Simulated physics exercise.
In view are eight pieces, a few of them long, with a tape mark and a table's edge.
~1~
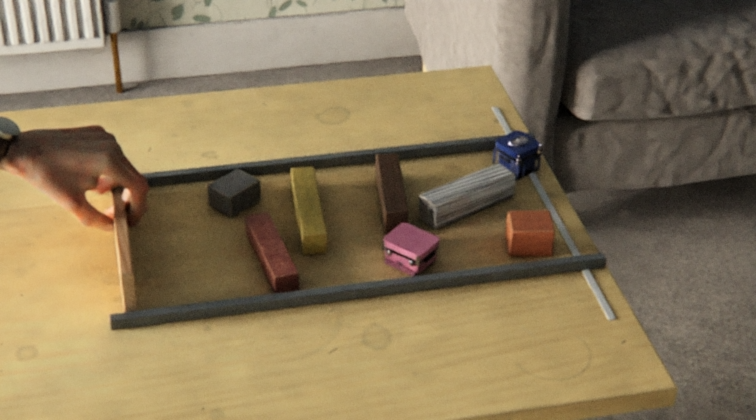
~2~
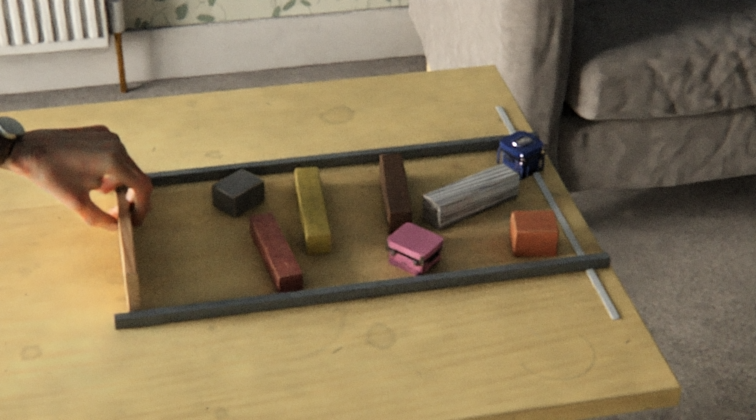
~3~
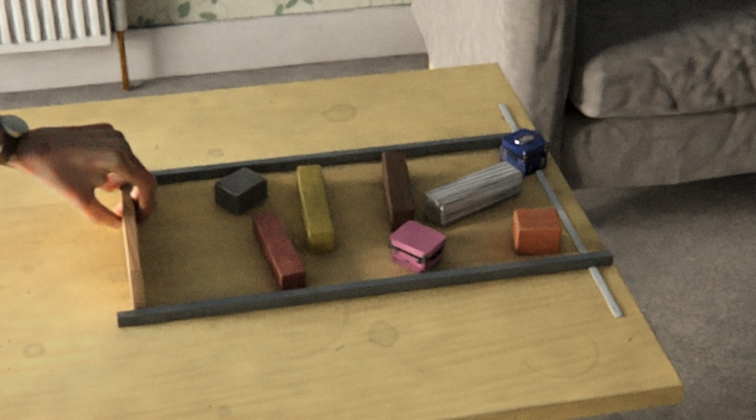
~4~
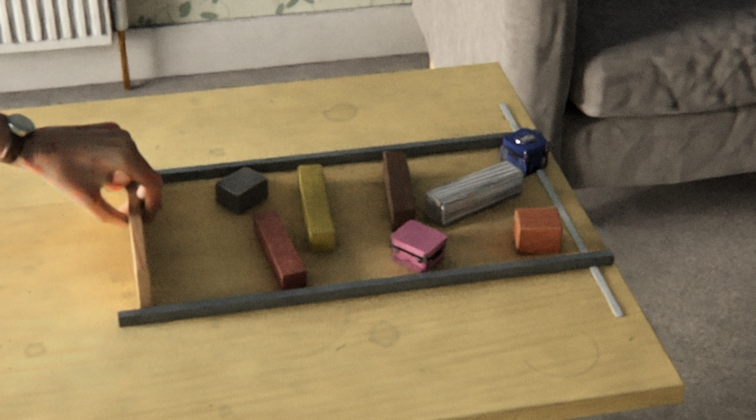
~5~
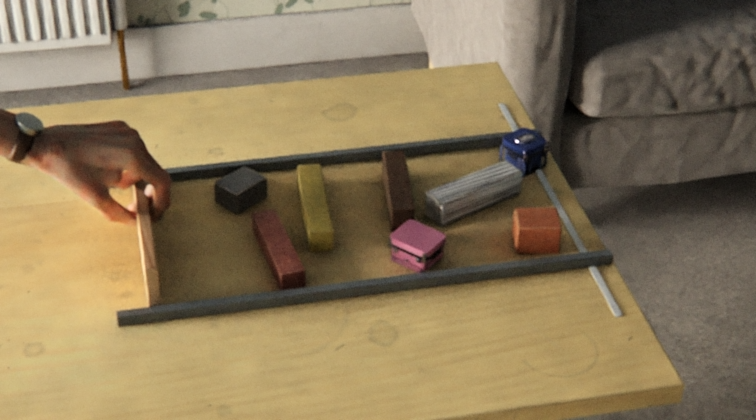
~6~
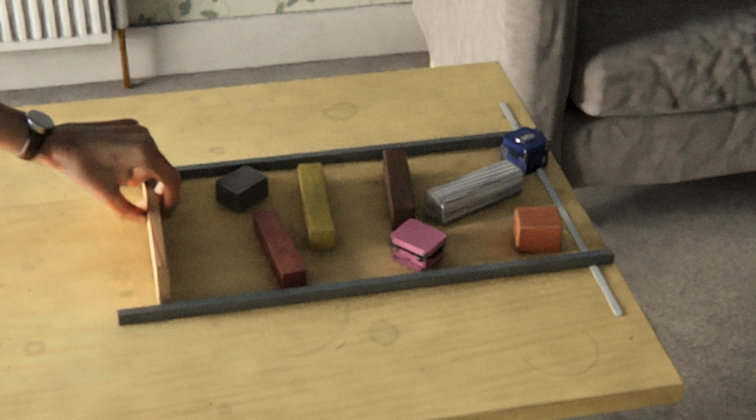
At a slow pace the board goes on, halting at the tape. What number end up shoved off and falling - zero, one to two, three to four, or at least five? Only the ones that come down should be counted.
I predict the tally of drops will be no fewer than five.
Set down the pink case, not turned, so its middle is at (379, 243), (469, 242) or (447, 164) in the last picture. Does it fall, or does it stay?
At each spot in turn it topples down, topples down and topples down.
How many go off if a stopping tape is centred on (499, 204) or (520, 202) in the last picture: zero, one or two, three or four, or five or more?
Going one tape after another, I'd say just one or two for the first and three or four for the second.
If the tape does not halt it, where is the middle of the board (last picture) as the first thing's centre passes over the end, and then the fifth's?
First about (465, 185), next about (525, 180).
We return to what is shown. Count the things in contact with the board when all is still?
1 are in contact with it.
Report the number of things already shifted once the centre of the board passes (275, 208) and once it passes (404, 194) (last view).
First 3 and then 7.
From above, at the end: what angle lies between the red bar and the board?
About 0 degrees.
Soon after, none off yet; blue case at rest near (525, 151); orange block at rest near (538, 230); white stick at rest near (475, 192).
After that, none off yet; blue case at rest near (532, 147); orange block at rest near (538, 230); white stick displaced about its own width near (538, 190).
In the end, the number that fall off is five or more; gone, grey block, yellow bar, pink case, brown bar, white stick, orange block and blue case.
